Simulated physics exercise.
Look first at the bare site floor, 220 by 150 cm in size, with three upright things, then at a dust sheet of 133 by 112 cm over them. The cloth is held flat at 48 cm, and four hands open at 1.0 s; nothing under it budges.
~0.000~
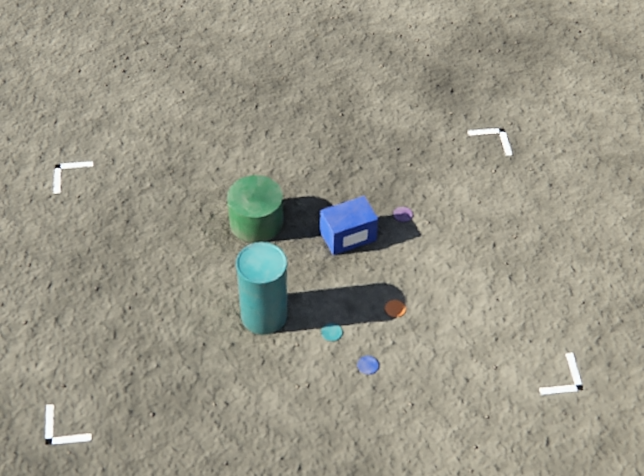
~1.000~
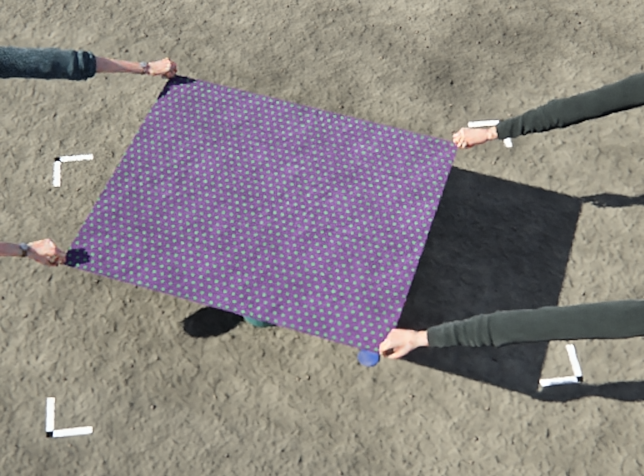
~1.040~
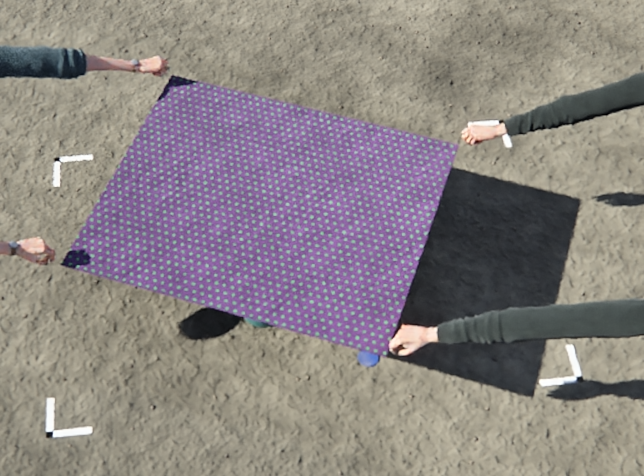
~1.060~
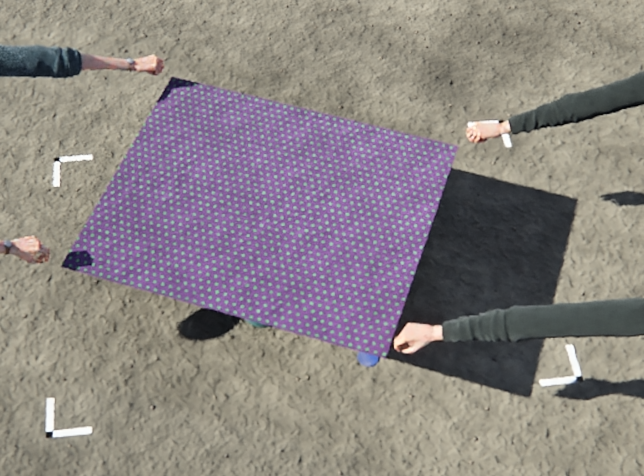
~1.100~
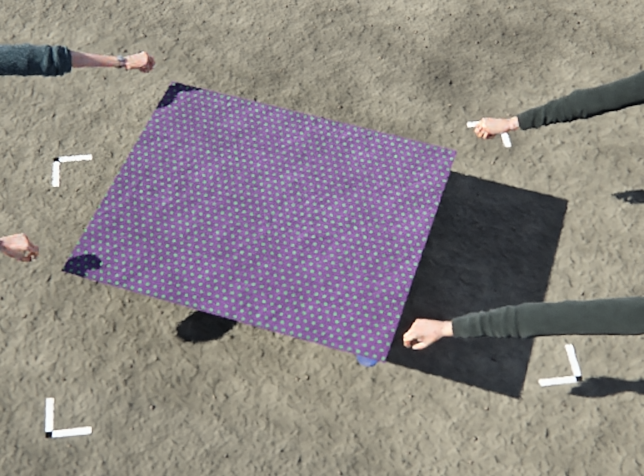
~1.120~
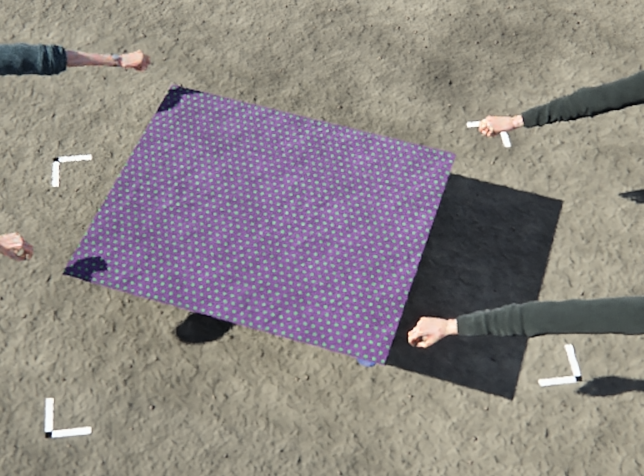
In the video, a green tub, a teal bucket, a blue carton and small colored discs sit on sandy ground, then four hands hold a purple dotted sheet flat above them and let go, and it lowers slightly.
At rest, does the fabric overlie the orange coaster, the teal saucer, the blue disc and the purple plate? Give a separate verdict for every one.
Result: Orange coaster still shows, teal saucer vanishes under it, blue disc still shows, purple plate still shows.
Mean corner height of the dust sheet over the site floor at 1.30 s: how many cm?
Roughly 10 centimetres up.
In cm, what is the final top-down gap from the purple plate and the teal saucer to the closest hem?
About 6 cm, 16 cm.
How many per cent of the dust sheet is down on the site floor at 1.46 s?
I'd say about 15 in a hundred.
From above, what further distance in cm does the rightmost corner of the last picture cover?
Horizontal travel: Approx. 12 cm.
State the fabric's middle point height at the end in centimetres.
Looks like close to 36 cm up.
After 1.3 s, 0 % of it is down, spanning 155 by 147 cm, above orange coaster, blue disc, teal saucer.
After 1.5 s, 15 % of it is down, spanning 127 by 127 cm, above teal saucer.
After 1.6 s, 15 % of it is down, spanning 127 by 128 cm, above teal saucer.
After 1.8 s, 15 % of it is down, spanning 127 by 128 cm, above teal saucer.
After 3.3 s, 15 % of it is down, spanning 127 by 128 cm, above teal saucer.
